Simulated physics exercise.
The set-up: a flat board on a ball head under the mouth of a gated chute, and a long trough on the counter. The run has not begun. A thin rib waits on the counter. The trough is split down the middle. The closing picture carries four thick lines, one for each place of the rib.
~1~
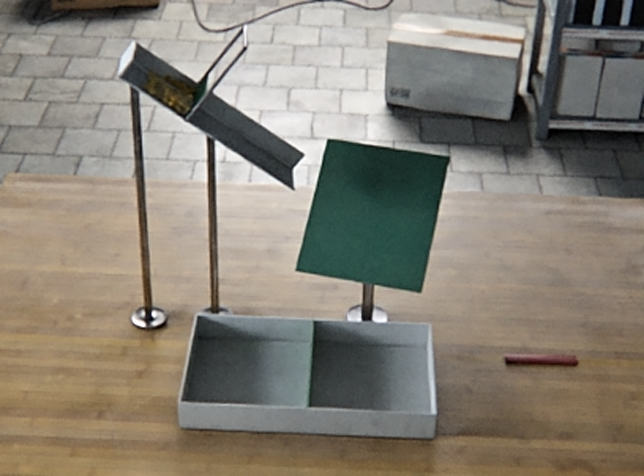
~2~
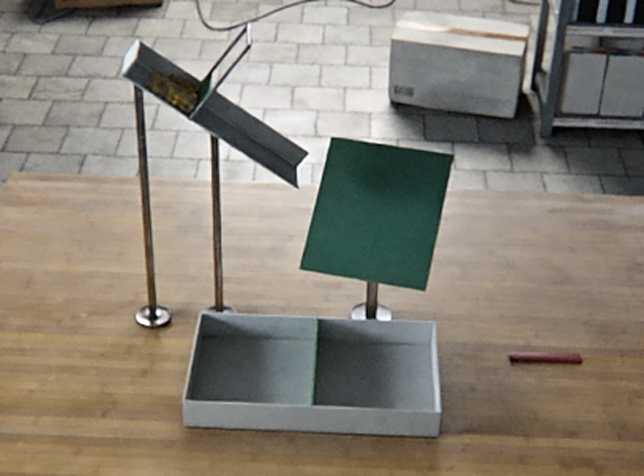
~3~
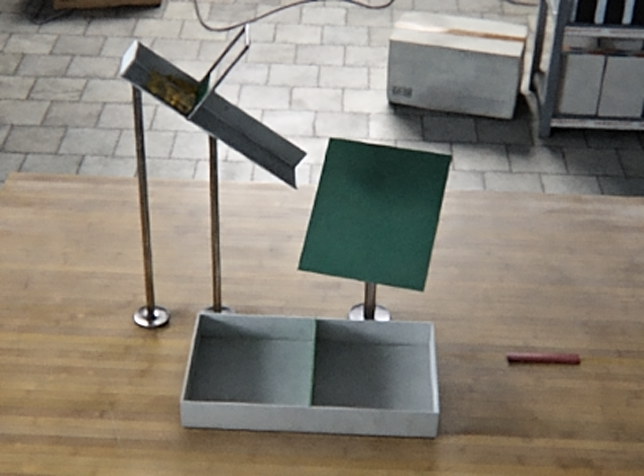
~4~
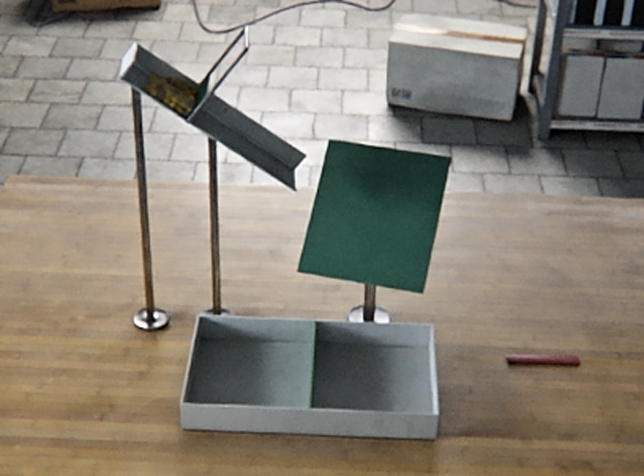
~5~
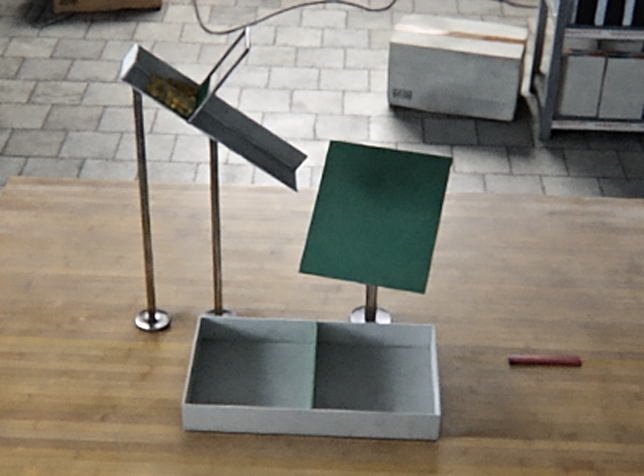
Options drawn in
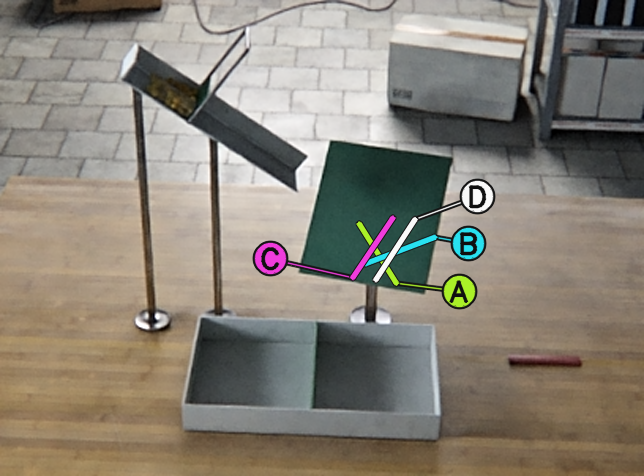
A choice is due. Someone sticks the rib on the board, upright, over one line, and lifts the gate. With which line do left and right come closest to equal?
Go for C.
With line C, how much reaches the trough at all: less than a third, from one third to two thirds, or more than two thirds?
It is more than two thirds.
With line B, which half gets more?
The right half.
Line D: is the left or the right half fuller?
More lands on the right.
On the marked copy, line A from (359, 223) to (396, 283); line B from (434, 237) to (365, 263); line C from (392, 217) to (352, 277); line D from (415, 219) to (375, 279).
Choosing A, of what is caught, a small part in the left half, most in the right.
Choosing B, of what is caught, a small part in the left half, most in the right.
Choosing C, of what is caught, about a third in the left half, about two thirds in the right.
Choosing D, of what is caught, a small part in the left half, nearly all in the right.
